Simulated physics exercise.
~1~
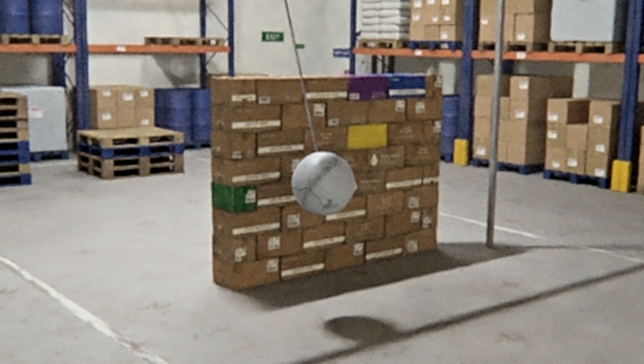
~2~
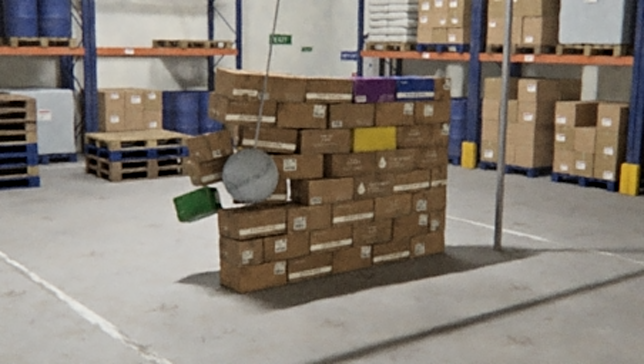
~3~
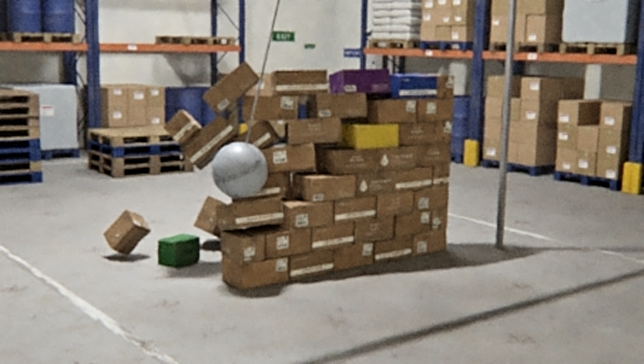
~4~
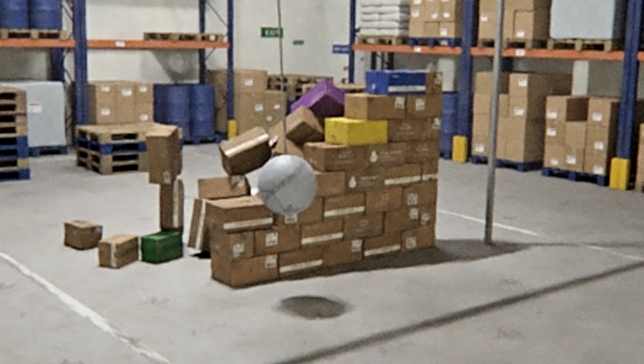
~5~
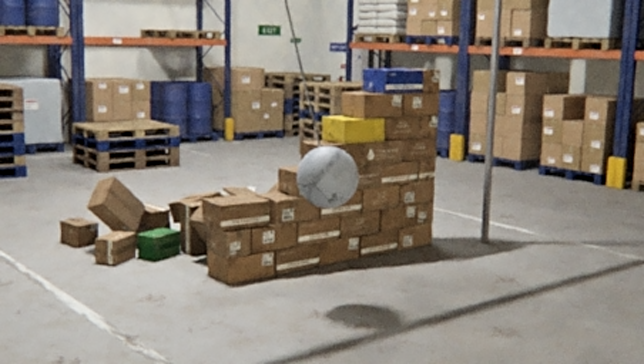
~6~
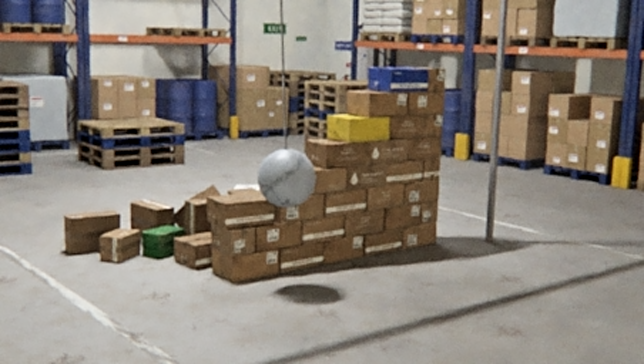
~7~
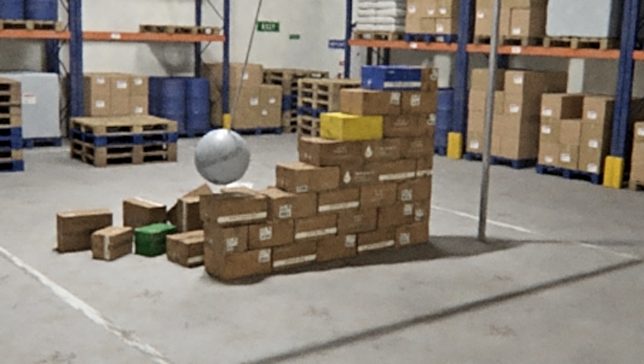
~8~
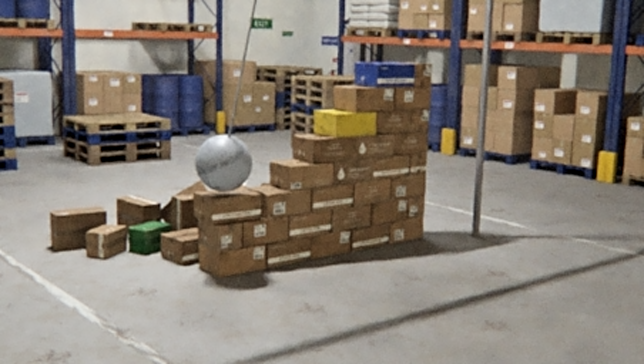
A hanging ball swings into a carton wall, toppling its left side while the right stands.
